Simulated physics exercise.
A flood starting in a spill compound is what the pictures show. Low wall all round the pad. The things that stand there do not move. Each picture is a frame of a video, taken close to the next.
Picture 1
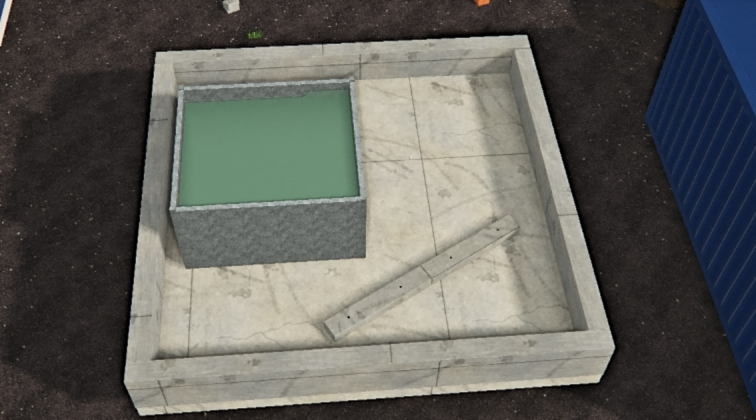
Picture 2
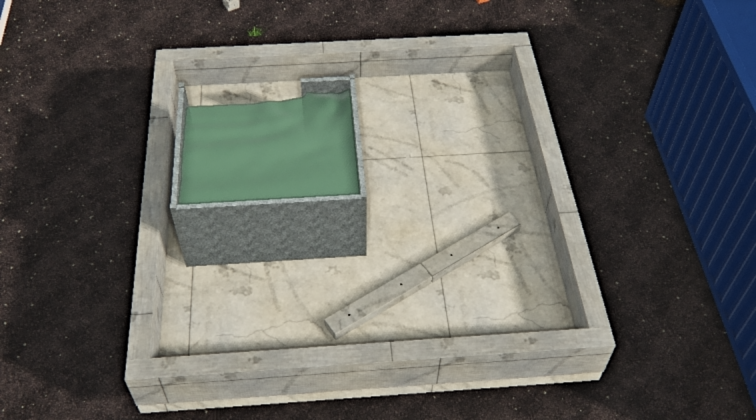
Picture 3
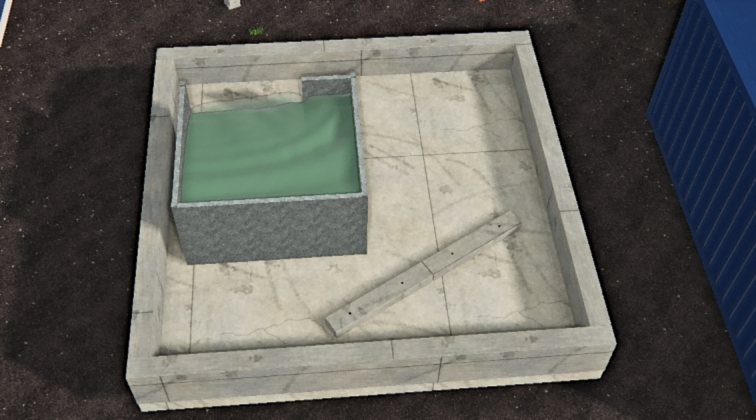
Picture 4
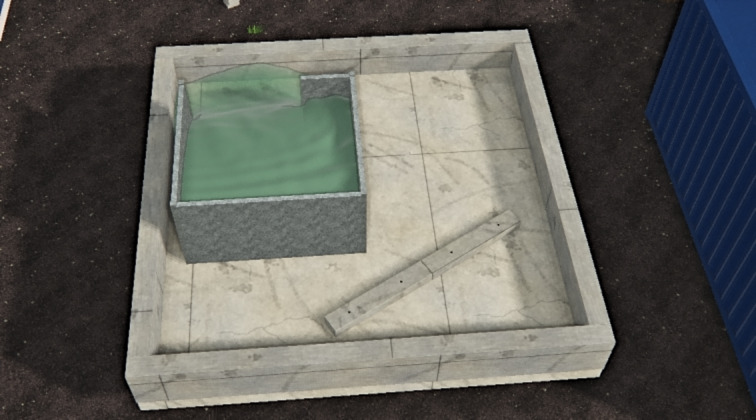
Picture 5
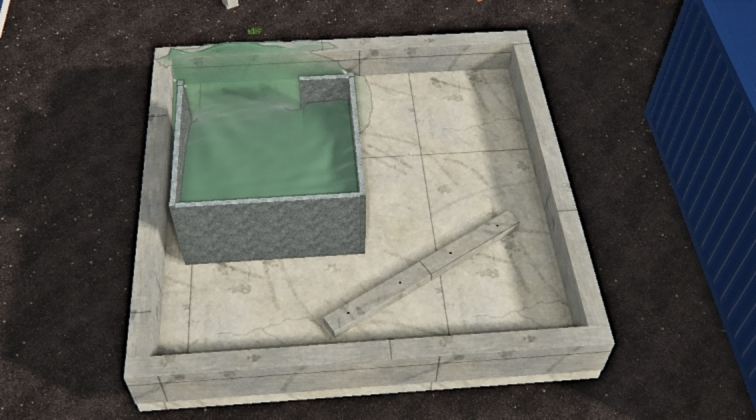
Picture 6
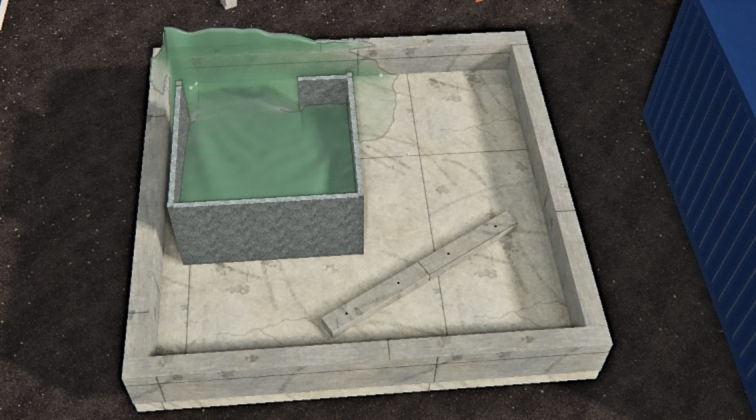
A pale concrete spill compound with a low wall all round sits on dark ground, seen from a high, steady viewpoint. A grey, open-topped tank of green water stands at the upper left, a long pale beam lies diagonally at the lower right, and a blue ribbed structure edges the right. Water pours through a gap in the tank's far side, rises against the back wall and spreads rightward as the tank's rippling level drops.
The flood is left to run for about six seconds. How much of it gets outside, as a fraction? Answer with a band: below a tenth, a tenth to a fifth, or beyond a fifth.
A tenth to a fifth.
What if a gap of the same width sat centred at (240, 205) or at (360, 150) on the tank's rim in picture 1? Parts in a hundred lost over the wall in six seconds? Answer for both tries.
About 10% and then about 4%.
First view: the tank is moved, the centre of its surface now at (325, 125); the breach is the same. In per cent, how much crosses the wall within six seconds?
12 %.
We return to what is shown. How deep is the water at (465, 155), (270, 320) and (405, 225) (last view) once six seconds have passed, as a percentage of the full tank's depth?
Estimate: 14, 14, 14 %.
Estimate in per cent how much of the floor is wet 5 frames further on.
Roughly 30 %.
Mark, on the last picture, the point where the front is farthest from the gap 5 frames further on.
Roughly (501, 76).
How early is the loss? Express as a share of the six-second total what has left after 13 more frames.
Close to 100 out of every hundred.
A moment on, water covers 25 % of the floor; the low wall has let 1 % over.
Next, water covers 30 % of the floor; the low wall has let 7 % over.
Then, water covers 55 % of the floor; the low wall has let 13 % over.
Later, water covers 75 % of the floor; the low wall has let 14 % over.
In the end, water covers 80 % of the floor; the low wall has let 14 % over.
